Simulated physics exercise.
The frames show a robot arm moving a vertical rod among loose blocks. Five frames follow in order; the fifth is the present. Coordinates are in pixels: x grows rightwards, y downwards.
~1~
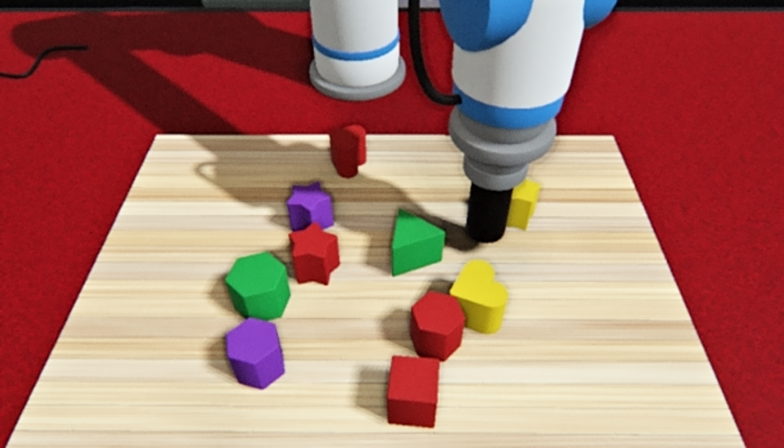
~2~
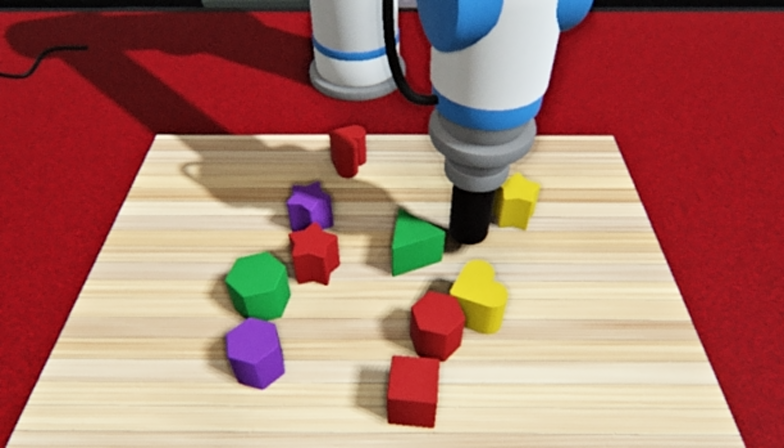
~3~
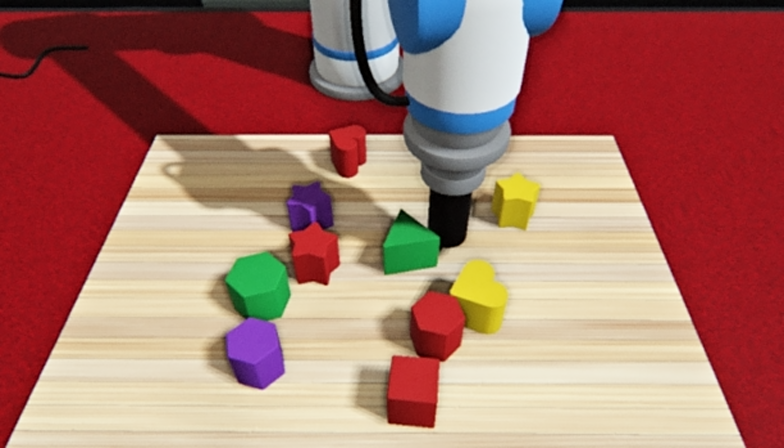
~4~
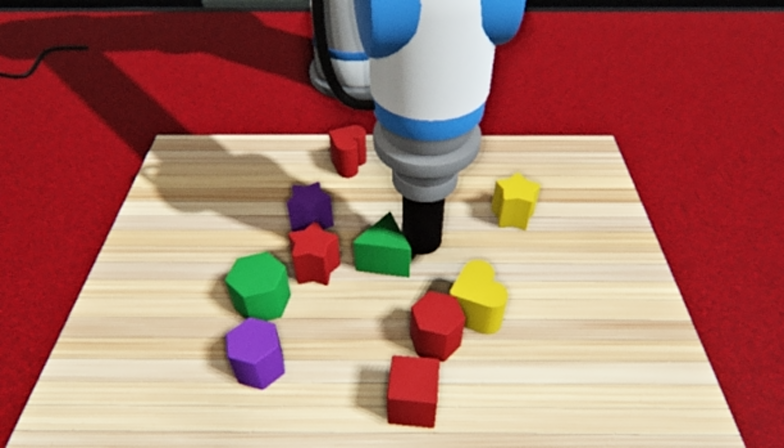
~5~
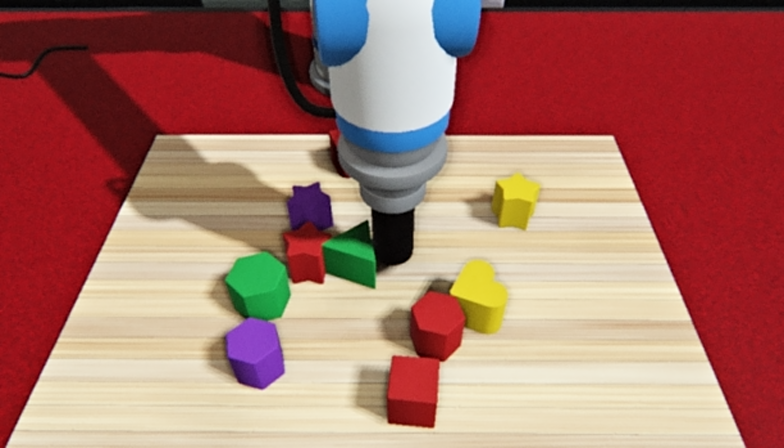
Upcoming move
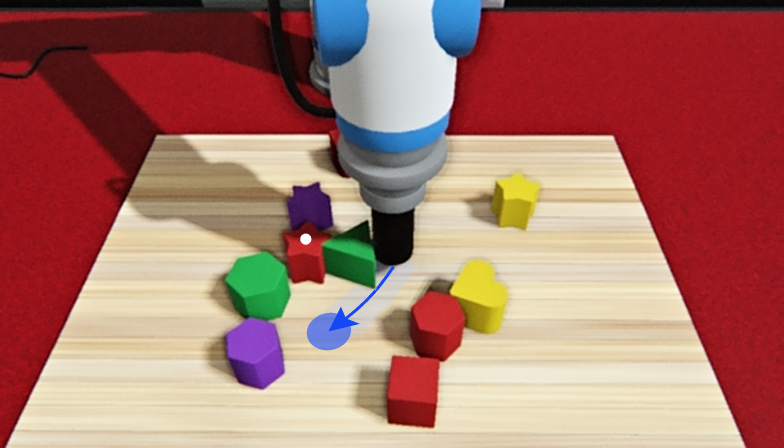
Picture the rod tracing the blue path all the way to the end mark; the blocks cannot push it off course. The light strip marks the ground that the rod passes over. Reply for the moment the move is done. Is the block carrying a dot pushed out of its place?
Yes.
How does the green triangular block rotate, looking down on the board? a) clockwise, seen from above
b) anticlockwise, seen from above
(a)
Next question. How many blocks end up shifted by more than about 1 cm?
Looking at the path, I think two of the blocks end up more than 1 cm away.
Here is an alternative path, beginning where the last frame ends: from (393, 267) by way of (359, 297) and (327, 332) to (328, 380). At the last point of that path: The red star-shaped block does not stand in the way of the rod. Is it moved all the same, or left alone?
Moved away.
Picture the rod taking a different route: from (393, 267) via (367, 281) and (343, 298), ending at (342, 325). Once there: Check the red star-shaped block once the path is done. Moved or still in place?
Answer: Moved.
Path on the board, from (393, 267) through (367, 300) to (329, 331); the dot is on the red star-shaped block.
The first path, step by step. Halfway along, rod (365, 284); red star-shaped block (289, 237), turned 15° clockwise; green triangular block (327, 260), turned 45° clockwise.
At the end, rod (327, 315); purple six-sided block in place; red star-shaped block (287, 236), turned 20° clockwise; green triangular block (315, 265), turned 65° clockwise.
